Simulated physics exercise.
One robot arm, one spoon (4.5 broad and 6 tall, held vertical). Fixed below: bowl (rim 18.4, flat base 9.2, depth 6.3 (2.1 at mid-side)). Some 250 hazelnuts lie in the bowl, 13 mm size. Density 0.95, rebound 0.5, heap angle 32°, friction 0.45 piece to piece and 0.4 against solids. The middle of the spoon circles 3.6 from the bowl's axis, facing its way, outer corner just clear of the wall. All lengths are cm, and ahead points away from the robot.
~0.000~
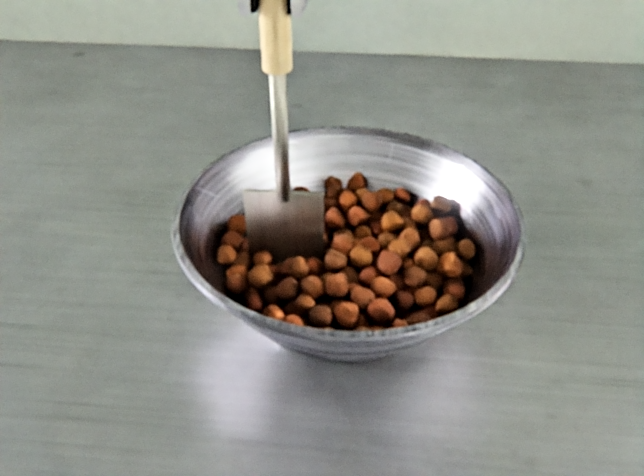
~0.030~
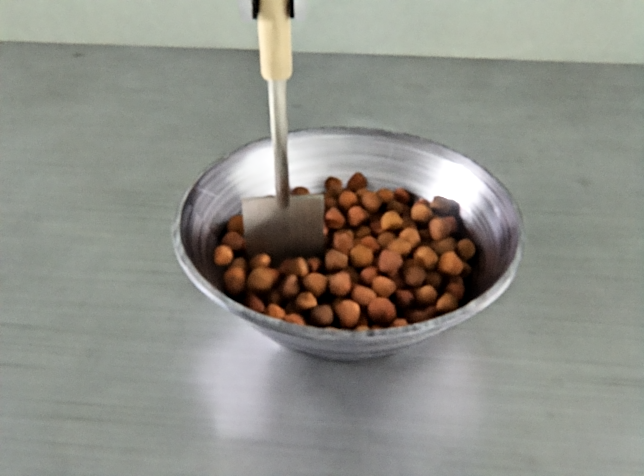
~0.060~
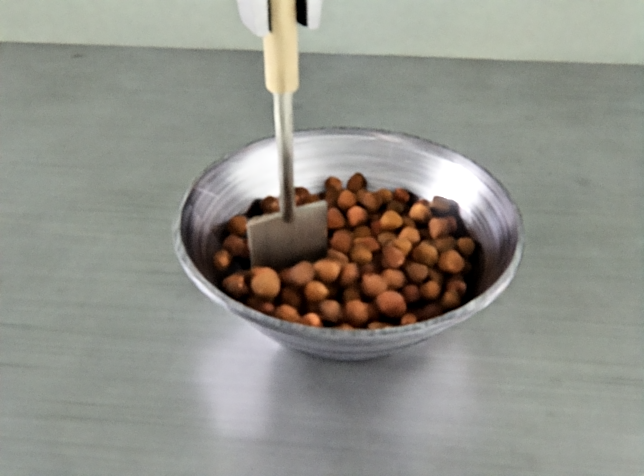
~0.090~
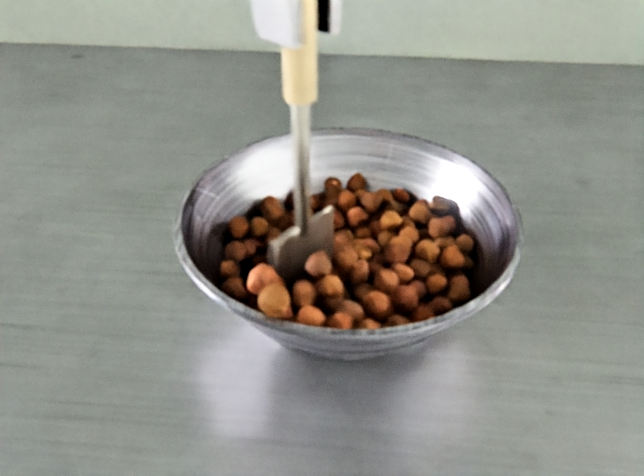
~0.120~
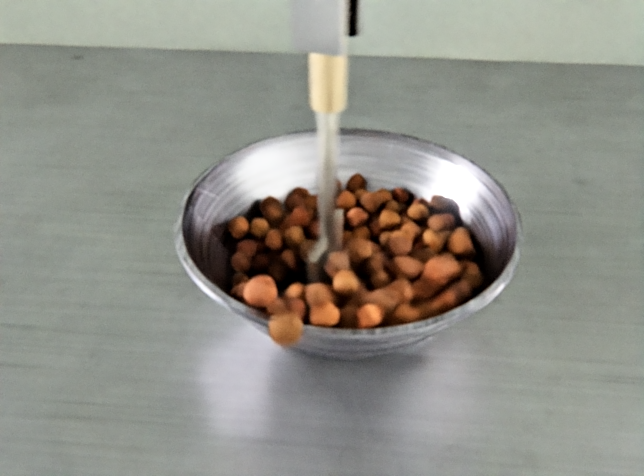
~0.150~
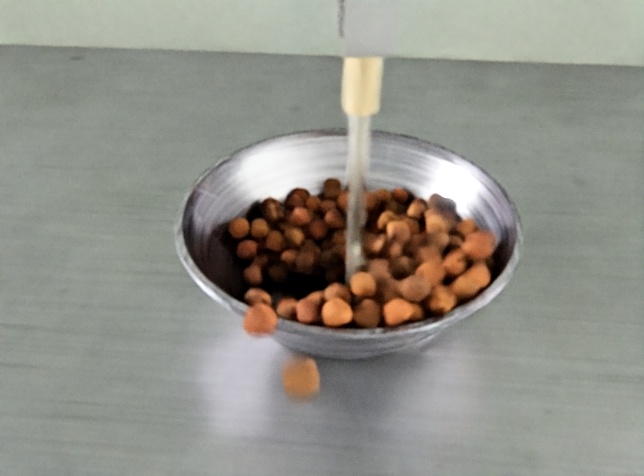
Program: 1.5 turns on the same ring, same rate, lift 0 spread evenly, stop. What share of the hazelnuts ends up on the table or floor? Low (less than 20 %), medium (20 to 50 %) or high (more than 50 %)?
On the table or floor the share is medium, 20 to 50 %.
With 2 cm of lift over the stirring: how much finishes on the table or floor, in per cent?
Some 20 per cent.
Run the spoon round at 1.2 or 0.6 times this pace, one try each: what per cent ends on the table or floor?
About 35 and 10 per cent.
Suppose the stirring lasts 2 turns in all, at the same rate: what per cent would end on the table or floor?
It would be near 30 per cent.
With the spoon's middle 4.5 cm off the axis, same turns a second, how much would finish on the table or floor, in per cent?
It would be near 40 per cent.
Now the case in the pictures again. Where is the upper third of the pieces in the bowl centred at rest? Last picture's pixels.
Around (419, 216).
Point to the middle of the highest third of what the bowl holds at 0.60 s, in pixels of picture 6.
At about (356, 300).
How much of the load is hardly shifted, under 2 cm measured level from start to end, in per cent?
About 5 per cent.
By 0.38 s, 269° round, highest piece 9 above the table; 213 in the bowl, 18 on the table or floor, 18 in flight or on the tool.
By 0.60 s, 80° round, highest piece 8 above the table; 185 in the bowl, 57 on the table or floor, 7 in flight or on the tool.
By 0.91 s, 180° round, highest piece 6 above the table; 174 in the bowl, 75 on the table or floor.
By 1.61 s, 180° round, highest piece 6 above the table; 174 in the bowl, 75 on the table or floor.
Final count, 174 in the bowl, 75 on the table or floor. That is 30 % on the table or floor.
